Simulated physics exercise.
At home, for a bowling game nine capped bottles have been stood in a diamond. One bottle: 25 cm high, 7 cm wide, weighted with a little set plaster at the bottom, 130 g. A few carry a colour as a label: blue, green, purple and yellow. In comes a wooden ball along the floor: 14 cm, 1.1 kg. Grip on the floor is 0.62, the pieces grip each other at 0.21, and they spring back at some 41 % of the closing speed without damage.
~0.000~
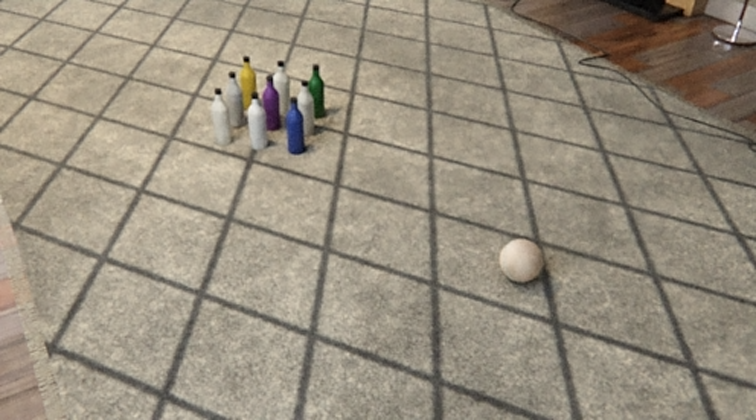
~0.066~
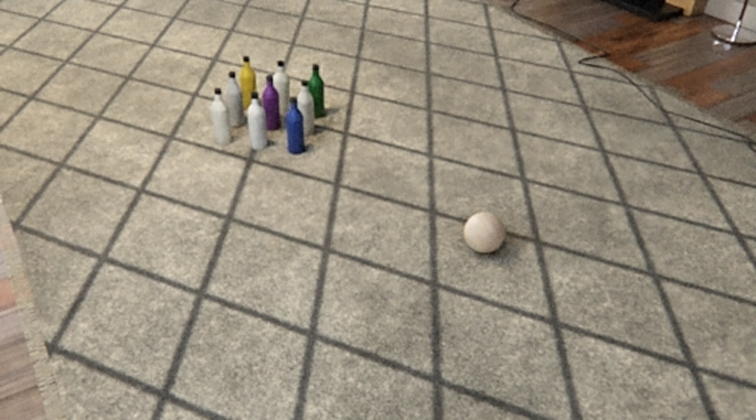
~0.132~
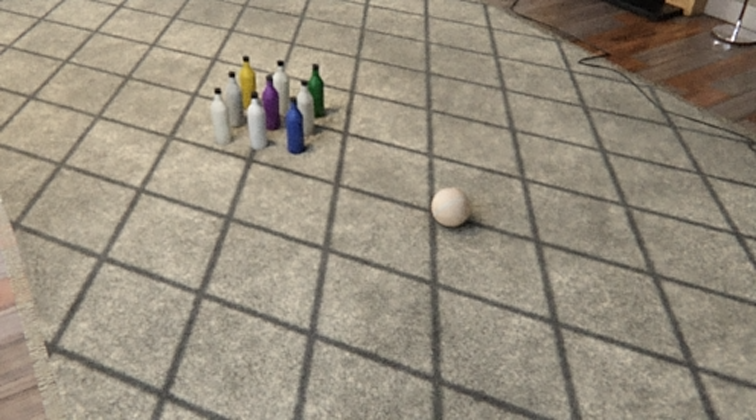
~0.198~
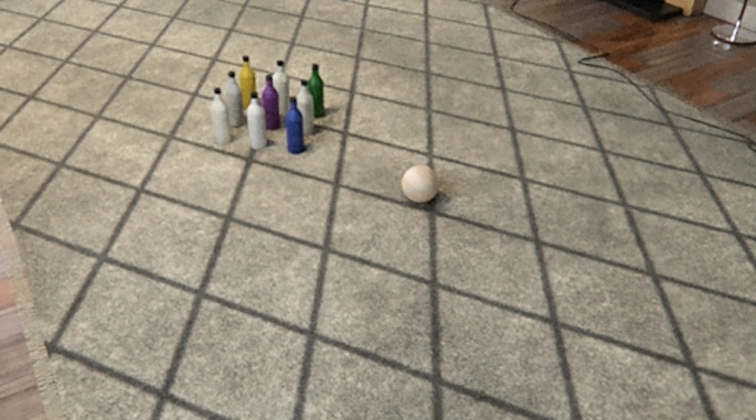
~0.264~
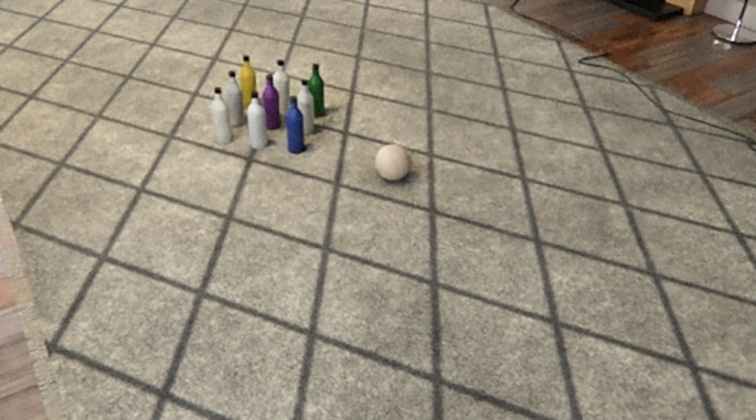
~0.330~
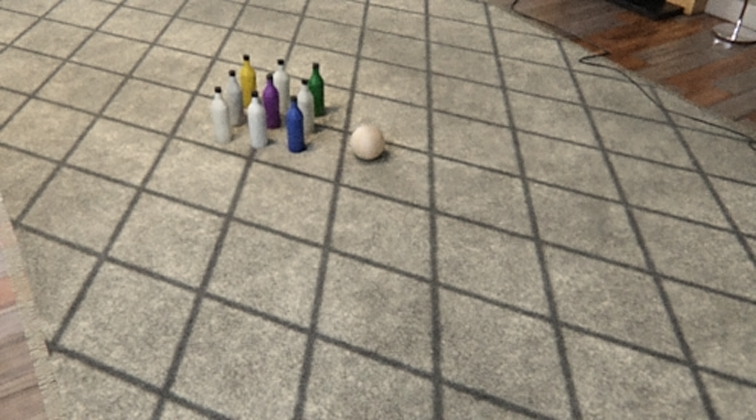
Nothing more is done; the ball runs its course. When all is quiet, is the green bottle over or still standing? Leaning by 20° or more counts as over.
In the end the green bottle topples.
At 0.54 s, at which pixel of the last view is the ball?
Around (304, 93).
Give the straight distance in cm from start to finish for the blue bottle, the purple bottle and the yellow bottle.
Moved: Blue 0, purple 0, yellow 0.
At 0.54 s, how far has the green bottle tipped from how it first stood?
About 80°.
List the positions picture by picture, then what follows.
In the first picture (we follow the side turned to the camera), ball (521, 261) 1.10 m before the front row; green bottle (322, 93); yellow bottle (245, 86); blue bottle (294, 129); no piece has moved.
The second picture shows ball (485, 233) 92 cm before the front row; green bottle (322, 93).
The third picture shows ball (451, 207) 74 cm before the front row; green bottle (321, 93).
The fourth picture shows ball (421, 184) 57 cm before the front row; green bottle (321, 93).
The fifth picture shows ball (393, 162) 39 cm before the front row; green bottle (322, 92).
The sixth picture shows ball (368, 142) 21 cm before the front row; green bottle (322, 92); purple bottle (275, 104); yellow bottle (245, 84); no piece has moved.
Around 0.54 s, ball still moving; 2 of the 9 bottles over; green bottle lying flat.
Around 0.72 s, ball still moving; 4 of the 9 bottles over; green bottle tipped 55°; yellow bottle tipped 24°.
Around 1.10 s, ball still moving; 3 of the 9 bottles over; green bottle lying flat; yellow bottle tipped 7°.
Finally (1.6 s), ball rolling away; 3 of the 9 bottles over; green bottle lying flat; yellow bottle unmoved; purple bottle unmoved. Seen by the last camera, middles, green bottle near (262, 7), yellow bottle near (247, 81).
